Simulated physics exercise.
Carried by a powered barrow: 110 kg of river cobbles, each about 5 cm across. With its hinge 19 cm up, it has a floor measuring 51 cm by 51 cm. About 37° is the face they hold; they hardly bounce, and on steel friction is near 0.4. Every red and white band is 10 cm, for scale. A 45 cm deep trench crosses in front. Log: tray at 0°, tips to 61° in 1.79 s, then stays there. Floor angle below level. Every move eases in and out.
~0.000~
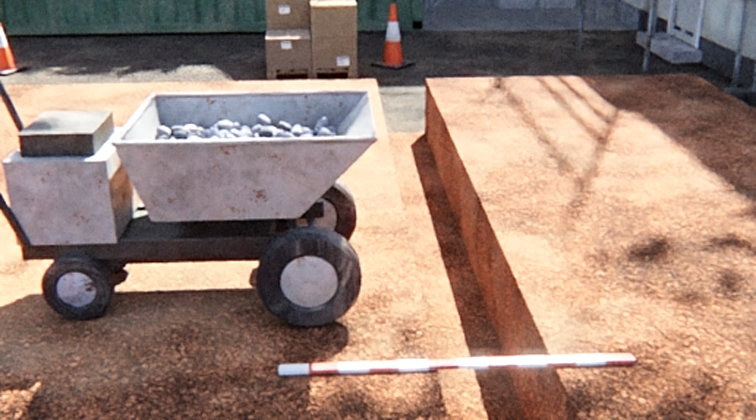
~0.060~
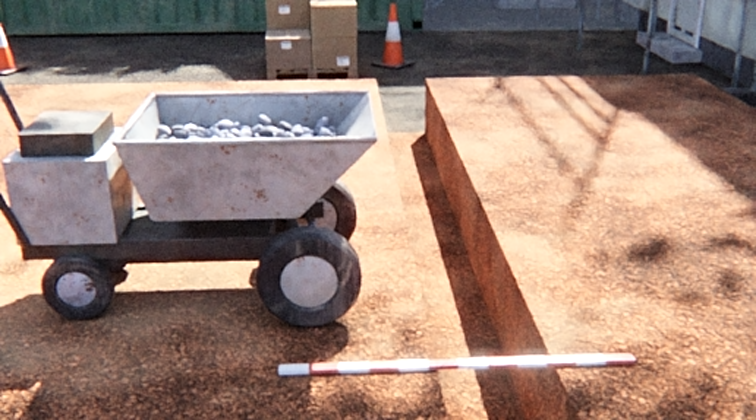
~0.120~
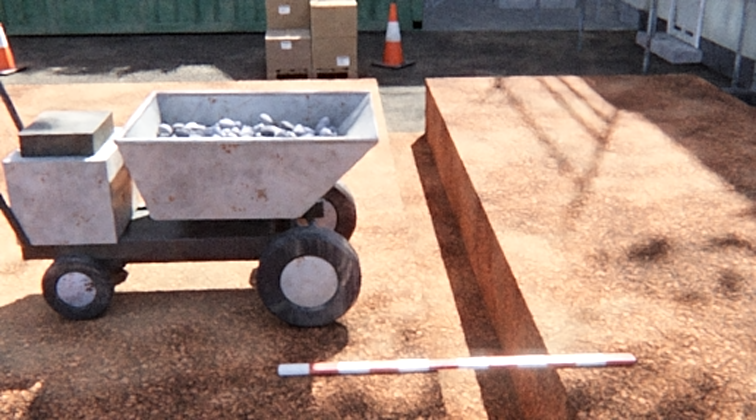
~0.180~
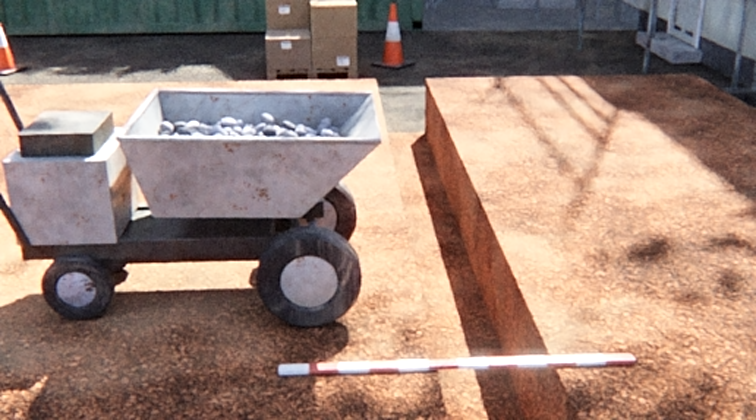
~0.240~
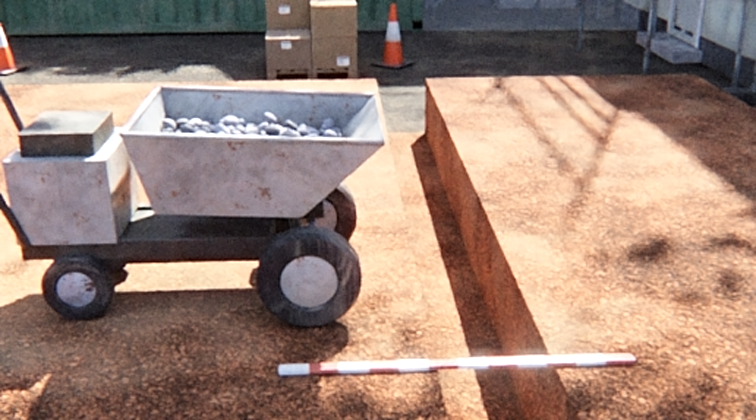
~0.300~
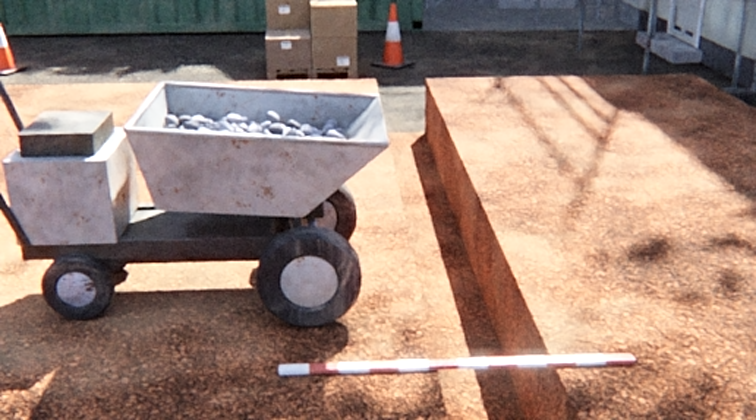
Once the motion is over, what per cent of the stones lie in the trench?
88 %.
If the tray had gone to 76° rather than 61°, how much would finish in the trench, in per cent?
Roughly 90 percent.
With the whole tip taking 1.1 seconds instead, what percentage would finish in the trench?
Estimate: About 80 %.
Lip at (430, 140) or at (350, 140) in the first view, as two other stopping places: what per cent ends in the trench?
Roughly 45 in a hundred from the first, 100 in a hundred from the second.
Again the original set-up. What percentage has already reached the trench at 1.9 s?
Around 25 per cent of it.
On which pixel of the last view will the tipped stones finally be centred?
At about pixel (483, 359) in the last view.
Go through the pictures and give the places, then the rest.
The first picture shows lip at (376, 139), floor tilted 0°, highest stones at (248, 133).
In the second picture, the tray is at 0°, its lip at (377, 140); the top of the load is at (249, 133); the stones move at 0.1 m/s on average.
The third picture shows lip at (378, 140), floor tilted 1°, highest stones at (237, 133); the stones move at 0.1 m/s on average.
In the fourth picture, the tray is at 2°, its lip at (381, 141); the top of the load is at (239, 132); the stones move at 0.1 m/s on average.
The fifth picture shows lip at (384, 143), floor tilted 3°, highest stones at (214, 128); the stones move at 0.2 m/s on average.
The sixth picture shows lip at (388, 145), floor tilted 5°, highest stones at (217, 126); the stones move at 0.2 m/s on average.
After 1.3 s the floor is at 51°; 100 % in the tray; the foremost stones are at (445, 209).
After 1.9 s the floor is at 61°; 72 % in the tray, 25 % in the trench, 3 % past the trench; the foremost stones are at (548, 280).
After 2.2 s the floor is at 61°; 44 % in the tray, 44 % in the trench, 12 % past the trench; the foremost stones are at (606, 272).
After 4.2 s the floor is at 61°; 0 % in the tray, 88 % in the trench, 12 % past the trench; the foremost stones are at (637, 266).
